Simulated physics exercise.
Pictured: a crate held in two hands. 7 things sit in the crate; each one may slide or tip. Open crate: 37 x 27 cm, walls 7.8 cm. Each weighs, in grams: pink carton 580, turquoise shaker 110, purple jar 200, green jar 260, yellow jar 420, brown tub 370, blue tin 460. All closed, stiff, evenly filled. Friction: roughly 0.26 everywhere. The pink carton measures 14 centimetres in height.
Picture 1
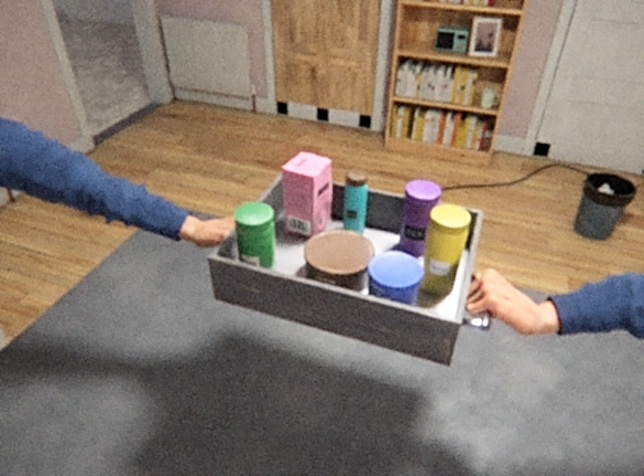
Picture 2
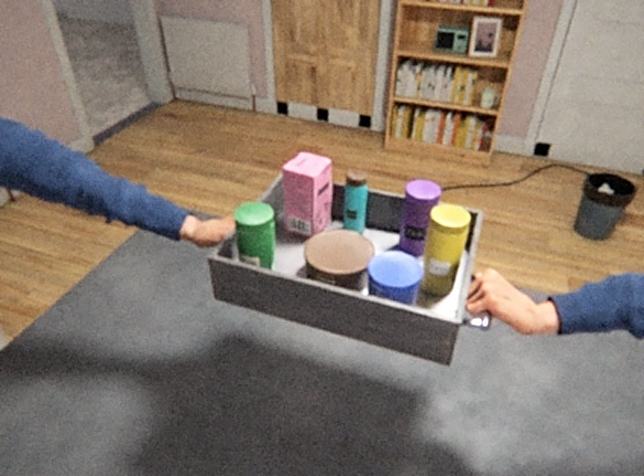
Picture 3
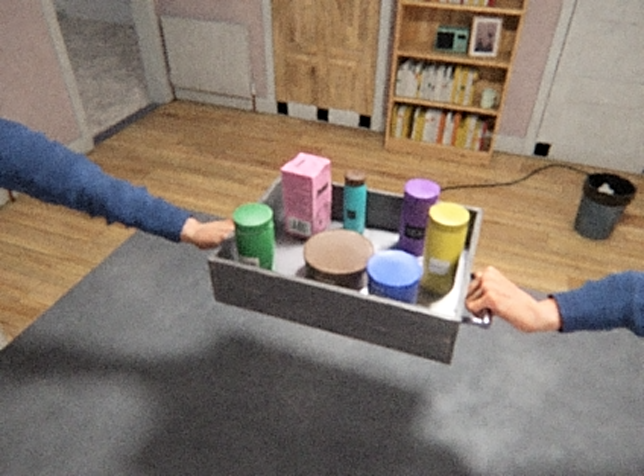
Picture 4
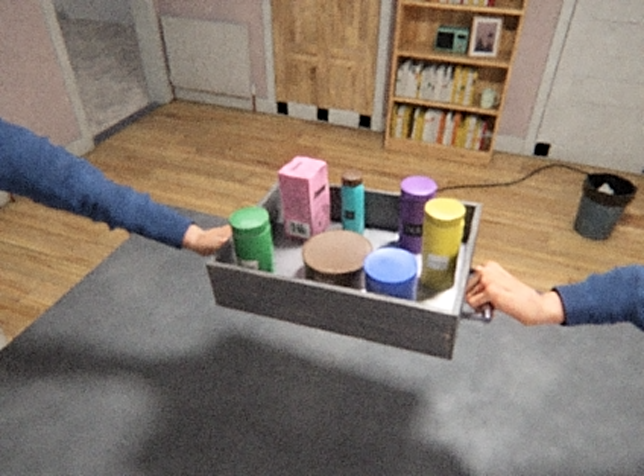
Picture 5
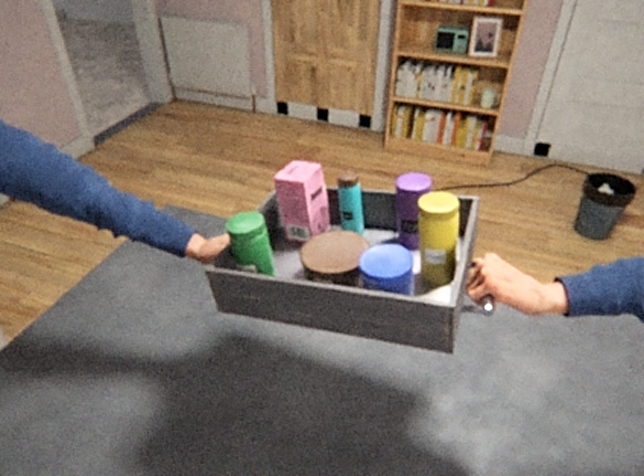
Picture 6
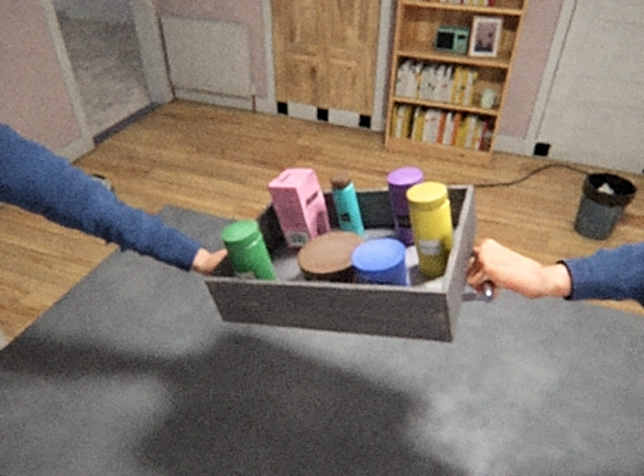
Two hands hold a crate of colourful containers level, then tilt its left side down.
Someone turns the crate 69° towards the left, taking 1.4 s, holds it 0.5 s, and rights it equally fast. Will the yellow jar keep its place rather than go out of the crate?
No, it goes out of the crate.
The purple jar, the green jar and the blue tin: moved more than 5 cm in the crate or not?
Here is how it goes: The purple jar moves off; next, the green jar remains near its start; last, the blue tin moves off.
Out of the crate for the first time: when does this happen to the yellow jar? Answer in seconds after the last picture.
Roughly at the 1.0 s mark.
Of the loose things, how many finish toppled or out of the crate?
My answer is 1.
Then, 0.40 s later than the last frame, tip 48°, left side down; yellow jar 13 cm from its spot near (333, 231); purple jar 14 cm from its spot; blue tin 14 cm from its spot.
Then, 1.70 s later than the last frame, tip 64°, left side down; yellow jar now out of the crate; purple jar 17 cm from its spot; blue tin 17 cm from its spot.
When it is over, out of the crate, yellow jar; not toppled but over 5 cm from the start, turquoise shaker, purple jar, brown tub and blue tin; the other 2 within 5 cm of the start. In the last view, yellow jar near (237, 347).
